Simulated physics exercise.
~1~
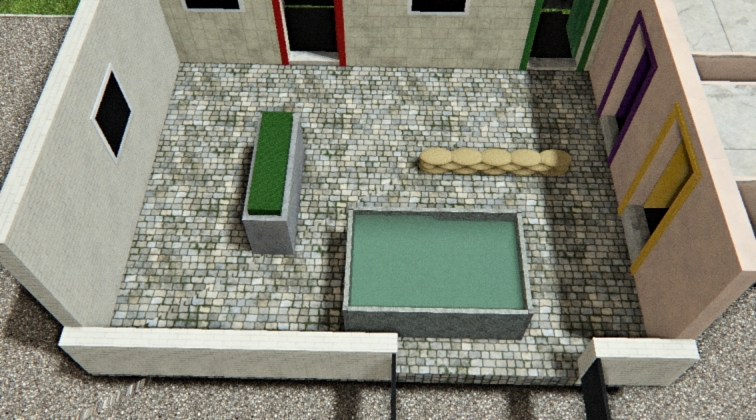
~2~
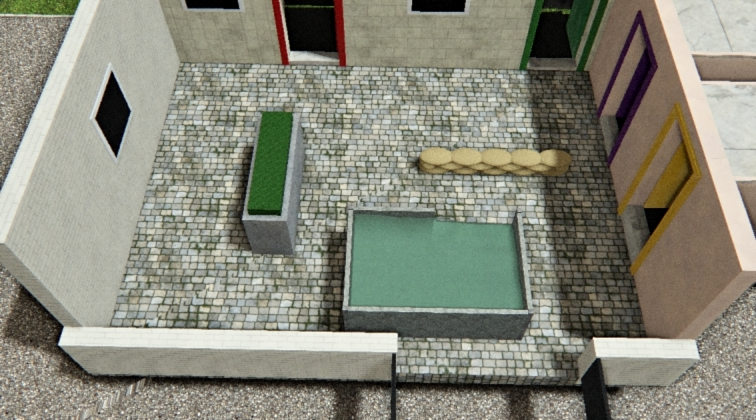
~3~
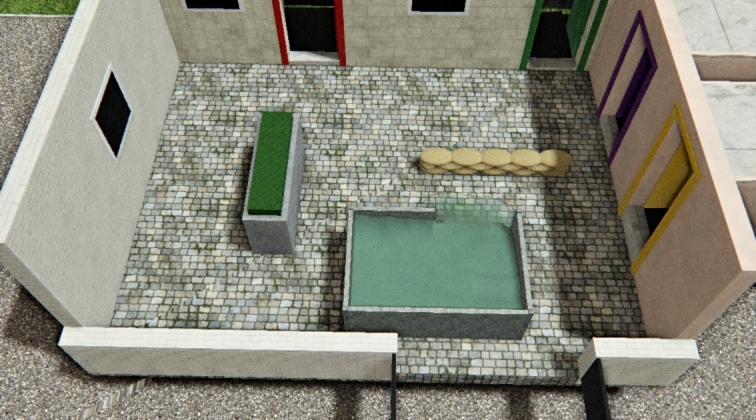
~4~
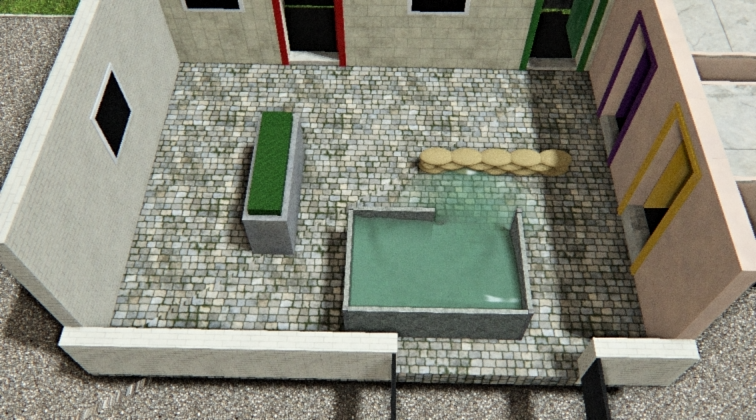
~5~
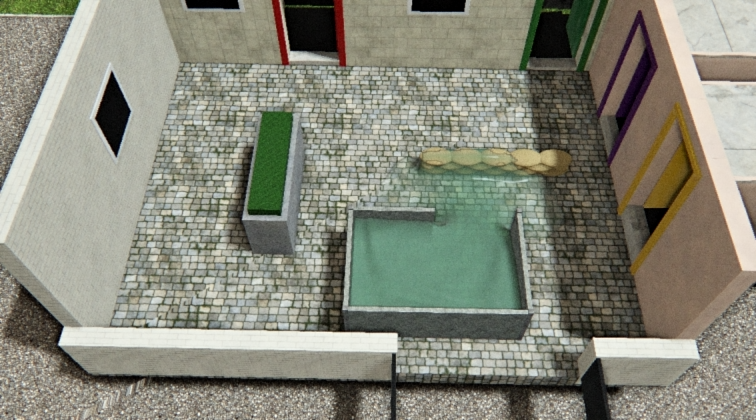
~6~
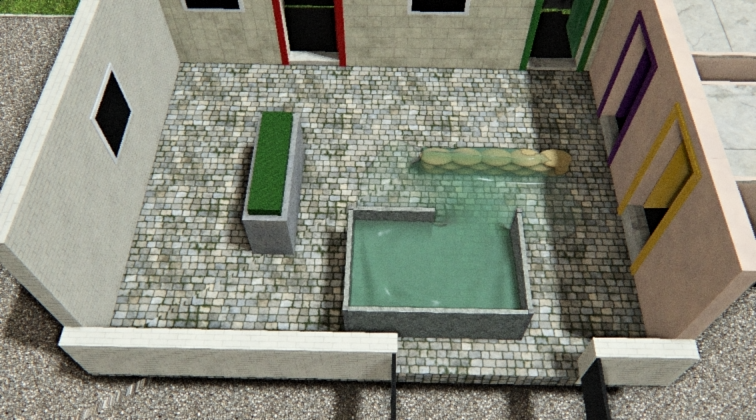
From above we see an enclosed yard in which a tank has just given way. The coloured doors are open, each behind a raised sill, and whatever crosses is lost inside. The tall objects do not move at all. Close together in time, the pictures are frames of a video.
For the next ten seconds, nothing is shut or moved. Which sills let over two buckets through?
As I see it, purple door: Inside the limit, yellow door: Inside the limit, green door: Past the limit, red door: Inside the limit.
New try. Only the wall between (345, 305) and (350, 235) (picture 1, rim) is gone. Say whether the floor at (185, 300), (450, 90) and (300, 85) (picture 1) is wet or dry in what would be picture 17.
Following the listed order, the three come out reached by the spill, not reached and not reached.
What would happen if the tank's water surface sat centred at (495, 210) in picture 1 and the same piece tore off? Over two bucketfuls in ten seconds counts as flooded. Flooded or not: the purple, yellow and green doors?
Result - purple door: Past the limit, yellow door: Short of the limit, green door: Past the limit.
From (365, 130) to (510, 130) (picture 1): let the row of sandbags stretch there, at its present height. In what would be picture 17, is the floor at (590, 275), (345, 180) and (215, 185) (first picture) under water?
In order - unaffected; swamped; unaffected.
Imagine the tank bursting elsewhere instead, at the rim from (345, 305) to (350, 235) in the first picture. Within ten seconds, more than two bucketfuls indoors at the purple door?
Purple door: Tops the limit.
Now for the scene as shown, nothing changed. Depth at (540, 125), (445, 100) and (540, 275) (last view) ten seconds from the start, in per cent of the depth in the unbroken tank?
Going place by place: 4 %, 8 % and 6 %.
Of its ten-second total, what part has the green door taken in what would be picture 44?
About 85 %.
A moment on, water covers 25 % of the floor; the purple door wet at the sill, nothing in, the yellow door not reached, the green door not reached, the red door not reached.
Next, water covers 50 % of the floor; the purple door wet at the sill, nothing in, the yellow door wet at the sill, nothing in, the green door not reached, the red door wet at the sill, nothing in.
Then, water covers 60 % of the floor; the purple door under two buckets in, the yellow door wet at the sill, nothing in, the green door over two buckets in, the red door wet at the sill, nothing in.
Later, water covers 85 % of the floor; the purple door under two buckets in, the yellow door wet at the sill, nothing in, the green door far over two buckets in, the red door wet at the sill, nothing in.
In the end, water covers 95 % of the floor; the purple door under two buckets in, the yellow door wet at the sill, nothing in, the green door far over two buckets in, the red door wet at the sill, nothing in.
